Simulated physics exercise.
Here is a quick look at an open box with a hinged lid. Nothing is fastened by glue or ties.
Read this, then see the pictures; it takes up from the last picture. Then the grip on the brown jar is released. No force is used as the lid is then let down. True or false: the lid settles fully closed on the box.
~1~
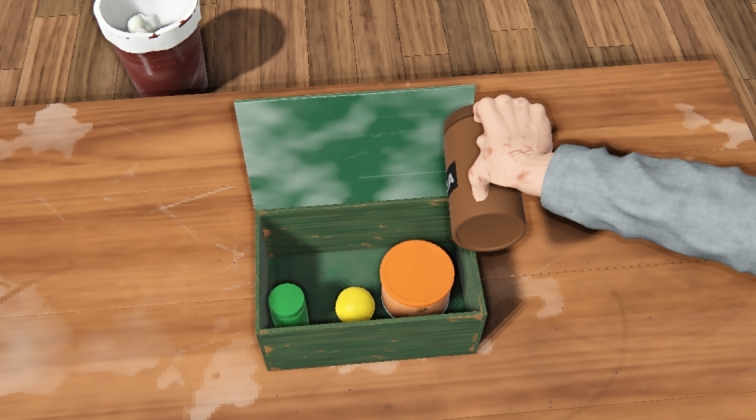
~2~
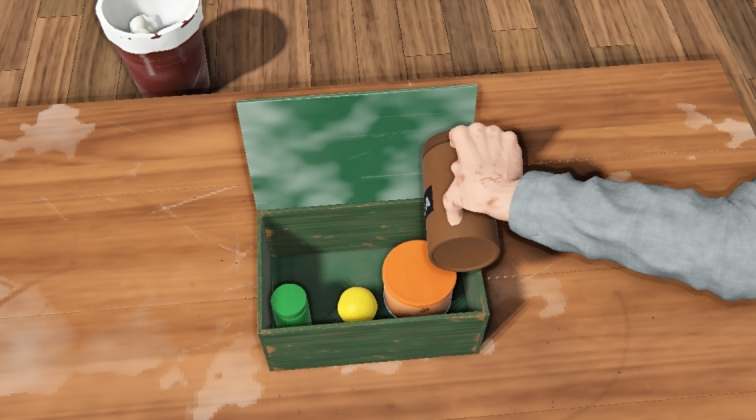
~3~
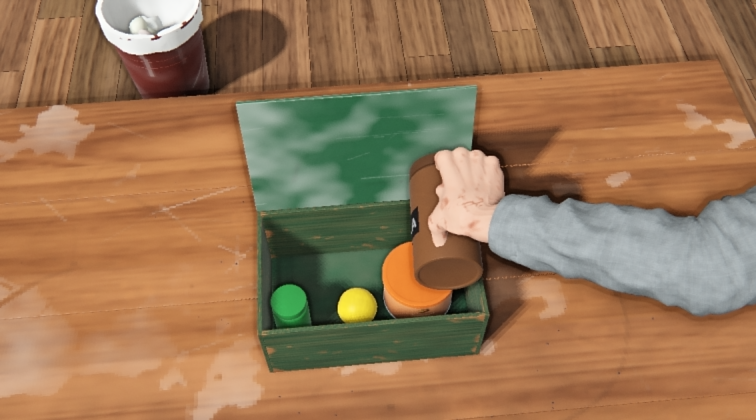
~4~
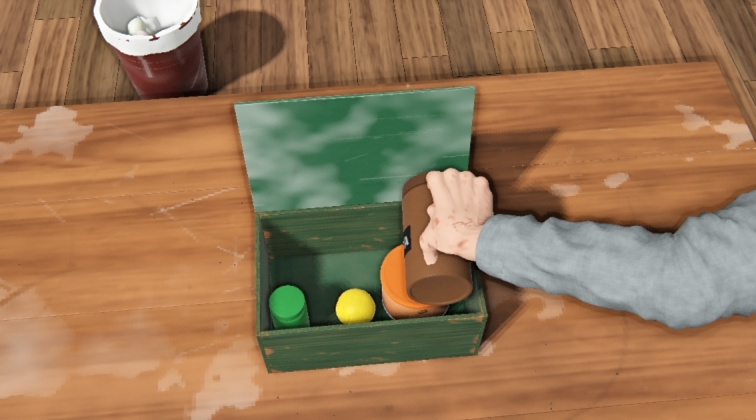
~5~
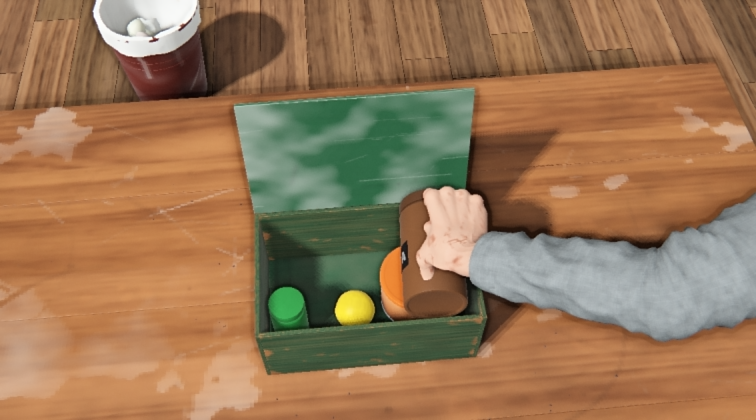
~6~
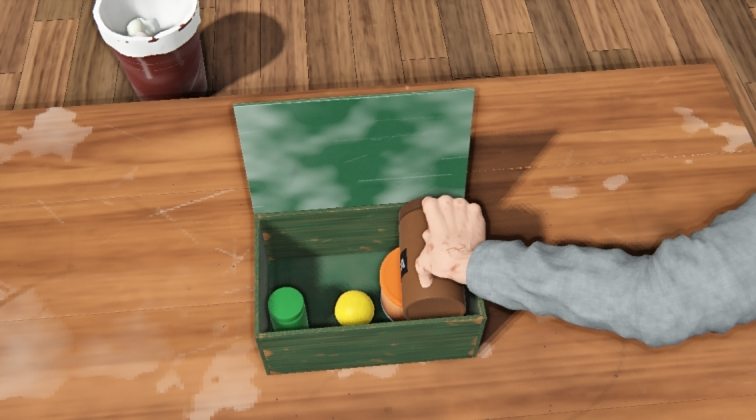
False.
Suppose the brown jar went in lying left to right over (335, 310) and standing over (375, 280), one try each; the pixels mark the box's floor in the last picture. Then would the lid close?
Try 1: Lid shut; try 2: Lid shut.
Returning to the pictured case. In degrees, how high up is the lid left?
The answer is about 65 degrees.
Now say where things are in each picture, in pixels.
In the first frame, coming down; brown jar (483, 177); orange tub (416, 284).
In the second frame, coming down; brown jar (459, 200); yellow lemon (357, 307).
In the third frame, coming down; brown jar (444, 221); green shaker (292, 316).
In the fourth frame, coming down; brown jar (436, 238).
In the fifth frame, coming down; brown jar (432, 253); yellow lemon (355, 310).
In the sixth frame, put in, still held; brown jar (431, 261); green shaker (289, 318).
Then, 1.10 s on from there, lid starting down.
Then, 1.40 s on from there, lid 72° above the rim.
In the end, lid 64° above the rim; all 4 unmoved. At the end, from the last picture's camera, brown jar near (432, 261).
